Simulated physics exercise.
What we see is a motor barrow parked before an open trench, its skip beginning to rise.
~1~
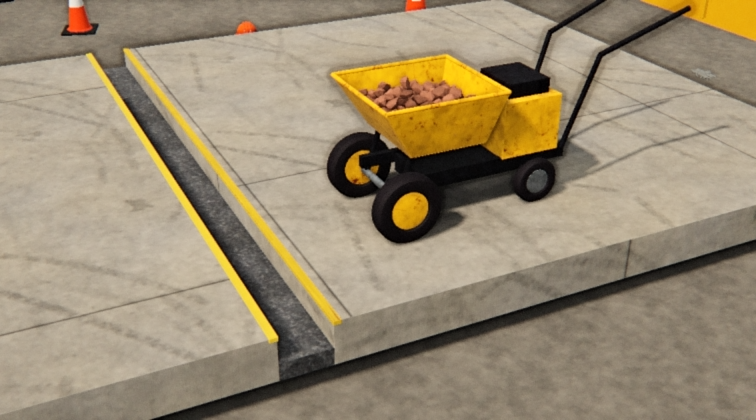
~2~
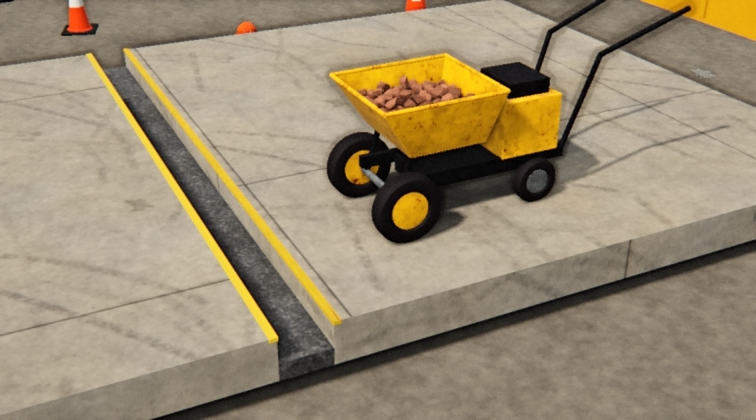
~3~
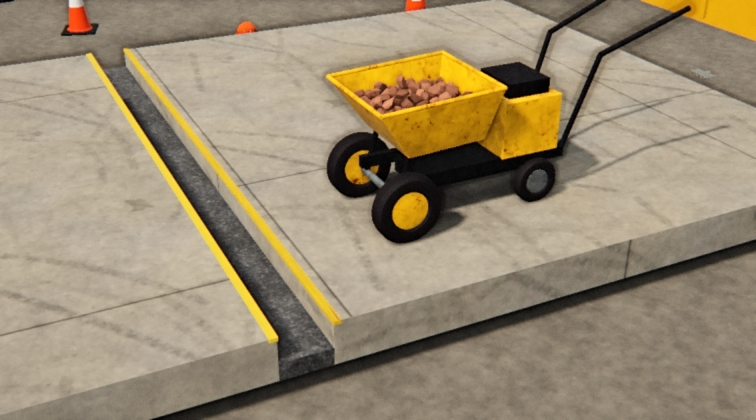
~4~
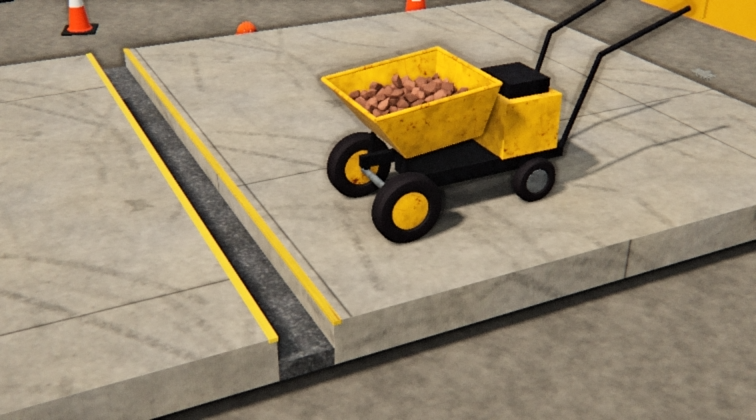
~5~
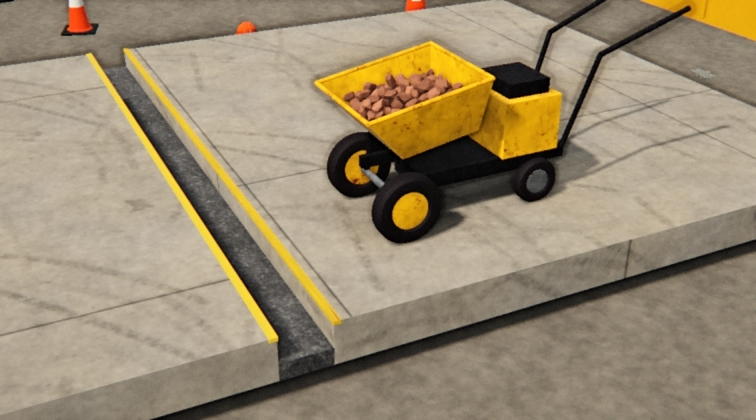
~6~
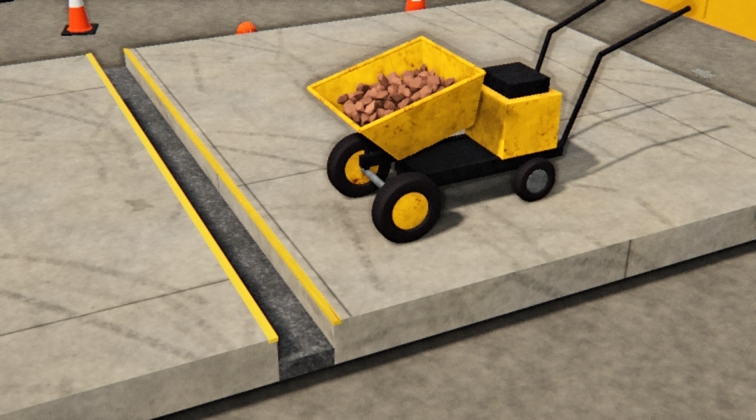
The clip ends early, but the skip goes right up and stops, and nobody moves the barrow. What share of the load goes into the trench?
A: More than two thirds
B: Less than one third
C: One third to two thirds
Answer: A.
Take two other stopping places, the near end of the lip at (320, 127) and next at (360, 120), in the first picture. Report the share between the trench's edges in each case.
About 0 %, then 80 %.
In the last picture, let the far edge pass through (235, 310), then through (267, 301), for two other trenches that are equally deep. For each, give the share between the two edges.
First one: 90 per cent; second one: 70 per cent.
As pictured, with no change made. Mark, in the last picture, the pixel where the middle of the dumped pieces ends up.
The centre comes to rest near (252, 254).
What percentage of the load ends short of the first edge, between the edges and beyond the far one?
Short 10 %, between 85 %, beyond 0 %.
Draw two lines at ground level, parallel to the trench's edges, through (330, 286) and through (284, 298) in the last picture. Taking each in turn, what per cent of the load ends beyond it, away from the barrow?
In order, some 90 % then some 40 %.
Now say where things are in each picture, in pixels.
The first frame shows lip of the skip near (386, 115), level; top of the load near (424, 97), lumps of rubble; first edge of the trench near (314, 289); far edge near (252, 305), the trench under half as wide as the skip, and about half as deep as wide.
The second frame shows lip of the skip near (385, 116), level; top of the load near (423, 97).
The third frame shows lip of the skip near (381, 117), tipped barely; top of the load near (420, 96).
The fourth frame shows lip of the skip near (376, 120), tipped a little; top of the load near (416, 94).
The fifth frame shows lip of the skip near (369, 125), tipped a little; top of the load near (422, 85).
The sixth frame shows lip of the skip near (360, 131), tipped clearly; top of the load near (426, 86); first edge of the trench near (314, 289); far edge near (252, 305).
Shortly afterwards, skip tipped steeply; the whole lot in the skip.
Next, skip tipped right over; the bulk in the skip; only a few short of the trench; near a quarter in or heaped over the trench.
Some moments later, skip tipped right over; a little in the skip; a little short of the trench; the bulk in or heaped over the trench; only a few beyond it.
In the end, skip tipped right over; a little in the skip; a little short of the trench; the bulk in or heaped over the trench; only a few beyond it.
